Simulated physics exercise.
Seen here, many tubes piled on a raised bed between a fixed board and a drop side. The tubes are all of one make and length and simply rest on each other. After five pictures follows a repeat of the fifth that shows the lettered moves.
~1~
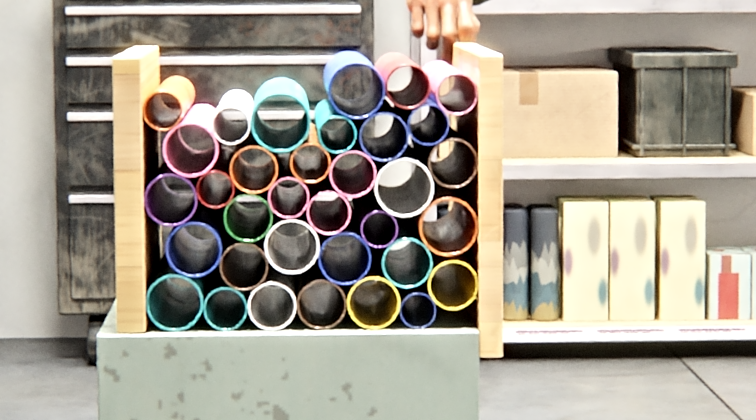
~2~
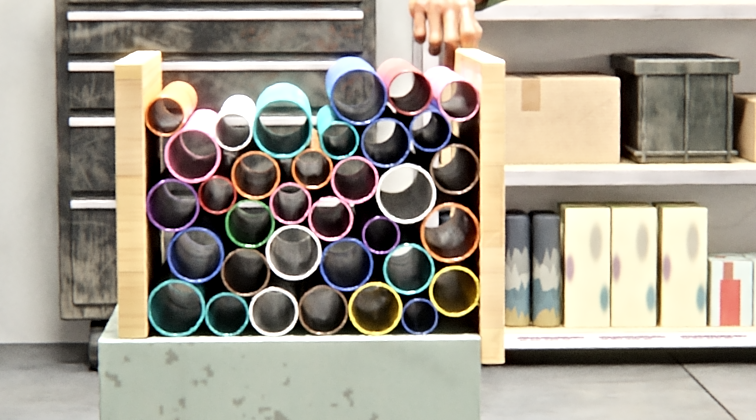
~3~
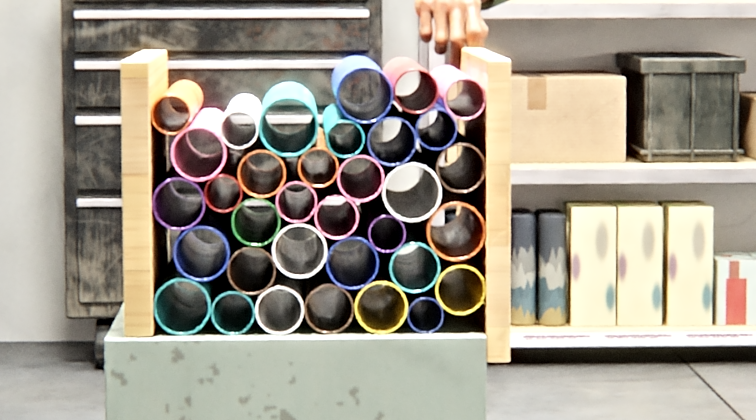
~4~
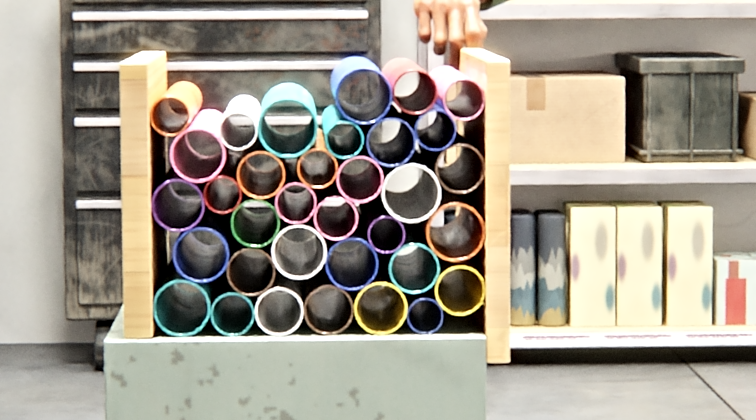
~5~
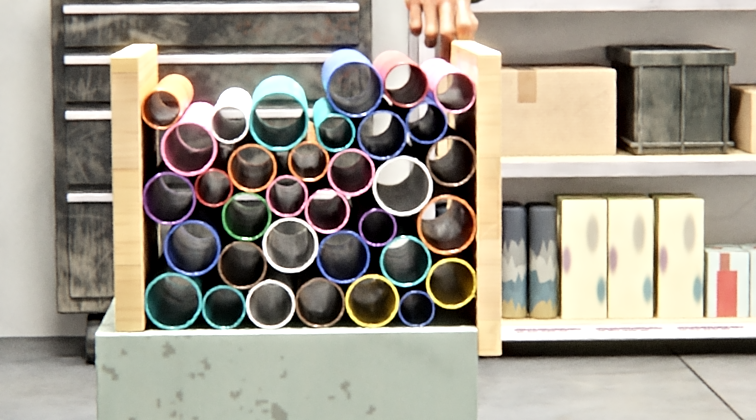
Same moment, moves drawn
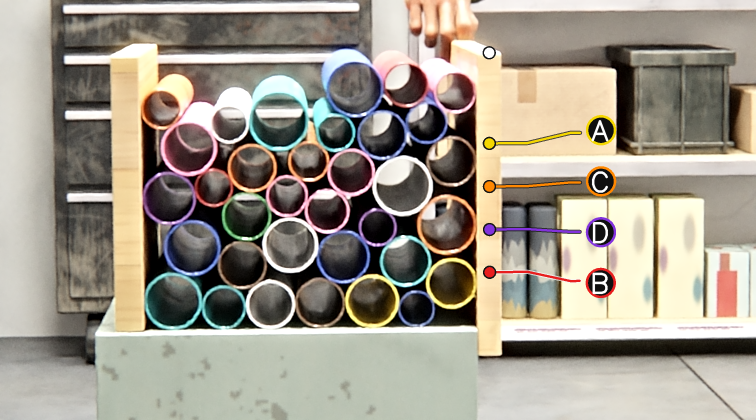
Storeroom with shelves and drawers, a hand staying above colourful stacked tubes between wooden boards, nothing moving but the slightly swaying view.
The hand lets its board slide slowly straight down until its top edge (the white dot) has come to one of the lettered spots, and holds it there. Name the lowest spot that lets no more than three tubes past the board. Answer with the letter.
Mark C is as low as it can go.
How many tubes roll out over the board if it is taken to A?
The count is none.
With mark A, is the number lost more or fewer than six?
At A, fewer than six.
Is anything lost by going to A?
No.
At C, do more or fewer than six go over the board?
Fewer than six.
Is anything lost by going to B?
At B: Yes.
On the marked copy, A at (489, 144); B at (489, 272); C at (489, 187); D at (489, 229); the white dot at (489, 53).
With C. Early on, top of the board (477, 124).
Further on, top of the board (477, 186).
At the end, top of the board (477, 186), three out over the board.
As for the rest, A none out over the board; B four out over the board; D four out over the board.
